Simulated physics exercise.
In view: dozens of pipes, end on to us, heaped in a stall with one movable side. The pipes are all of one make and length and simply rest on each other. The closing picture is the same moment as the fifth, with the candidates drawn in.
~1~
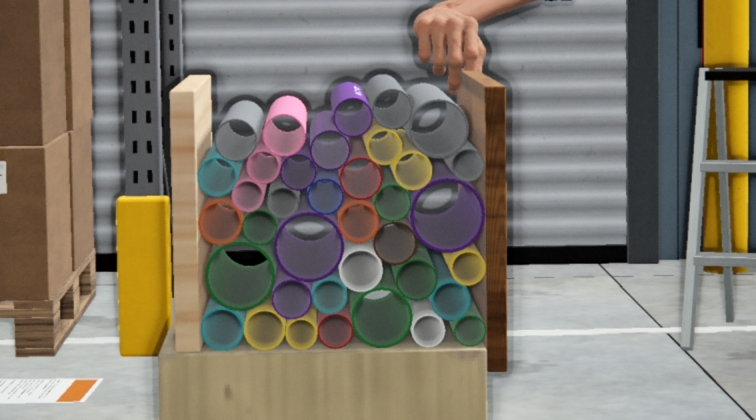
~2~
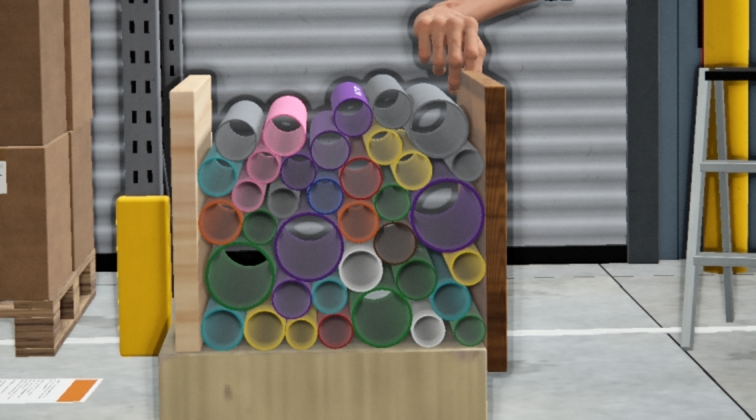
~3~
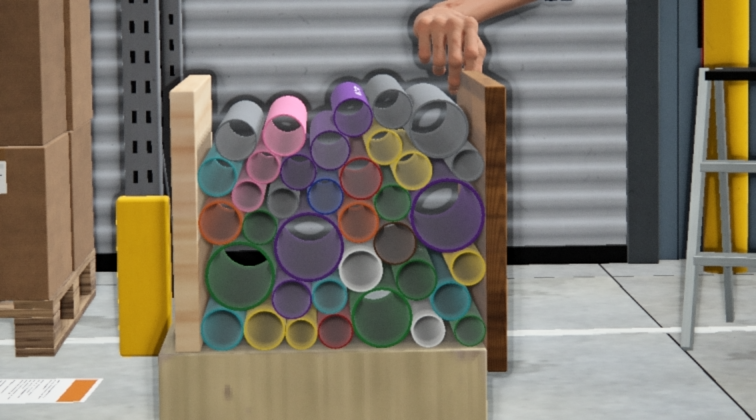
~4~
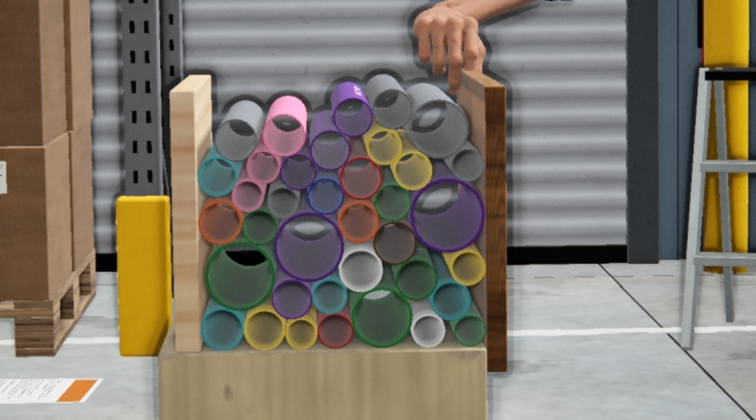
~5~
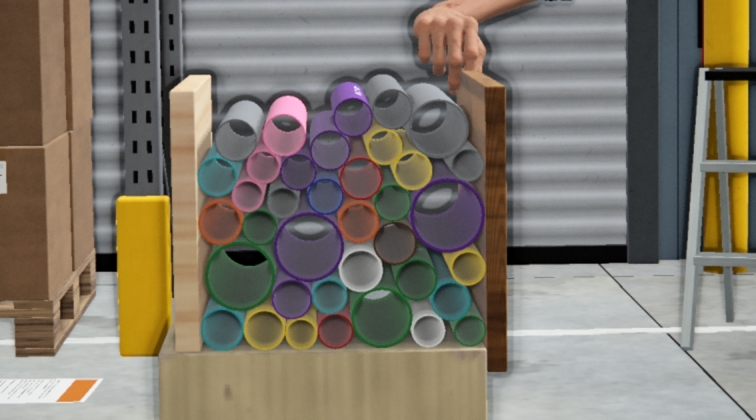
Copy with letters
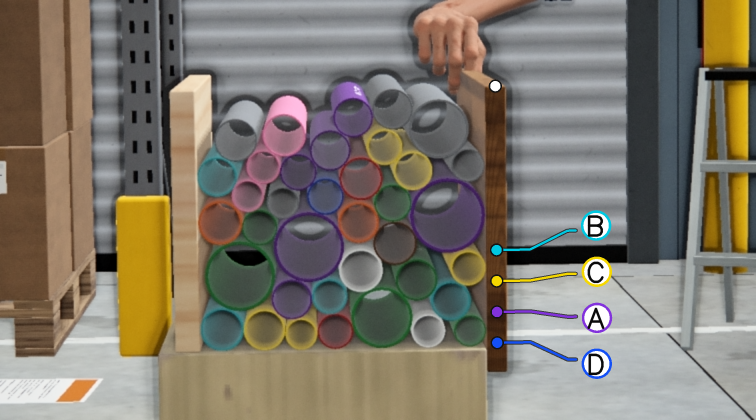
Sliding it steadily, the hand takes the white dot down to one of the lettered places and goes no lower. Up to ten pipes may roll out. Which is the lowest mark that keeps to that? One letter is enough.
No lower than C.
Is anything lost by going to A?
Yes, at A.
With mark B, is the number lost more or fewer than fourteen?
At B, fewer than fourteen.
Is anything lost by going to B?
At B: Yes.
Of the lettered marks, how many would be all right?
The number is two.
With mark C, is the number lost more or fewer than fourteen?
Fewer than fourteen.
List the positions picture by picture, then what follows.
A yellow pipe (413, 170); a yellow pipe (384, 147); a grey pipe (236, 140), in the first picture.
A grey pipe (236, 140); side board (480, 207), in the second picture.
A turquoise pipe (222, 329); a white pipe (428, 331), in the third picture.
A yellow pipe (468, 267); a brown pipe (395, 243), in the fourth picture.
An orange pipe (220, 223); a yellow pipe (413, 170); a yellow pipe (384, 147), in the fifth picture.
On the marked copy, A at (497, 312); B at (496, 250); C at (497, 281); D at (497, 343); the white dot at (495, 86).
Following C. Soon after the start, top of the board (485, 171).
Later, top of the board (486, 267).
In the end, top of the board (486, 280), three out over the board.
As for the rest, A more than ten out over the board; B three out over the board; D more than ten out over the board.
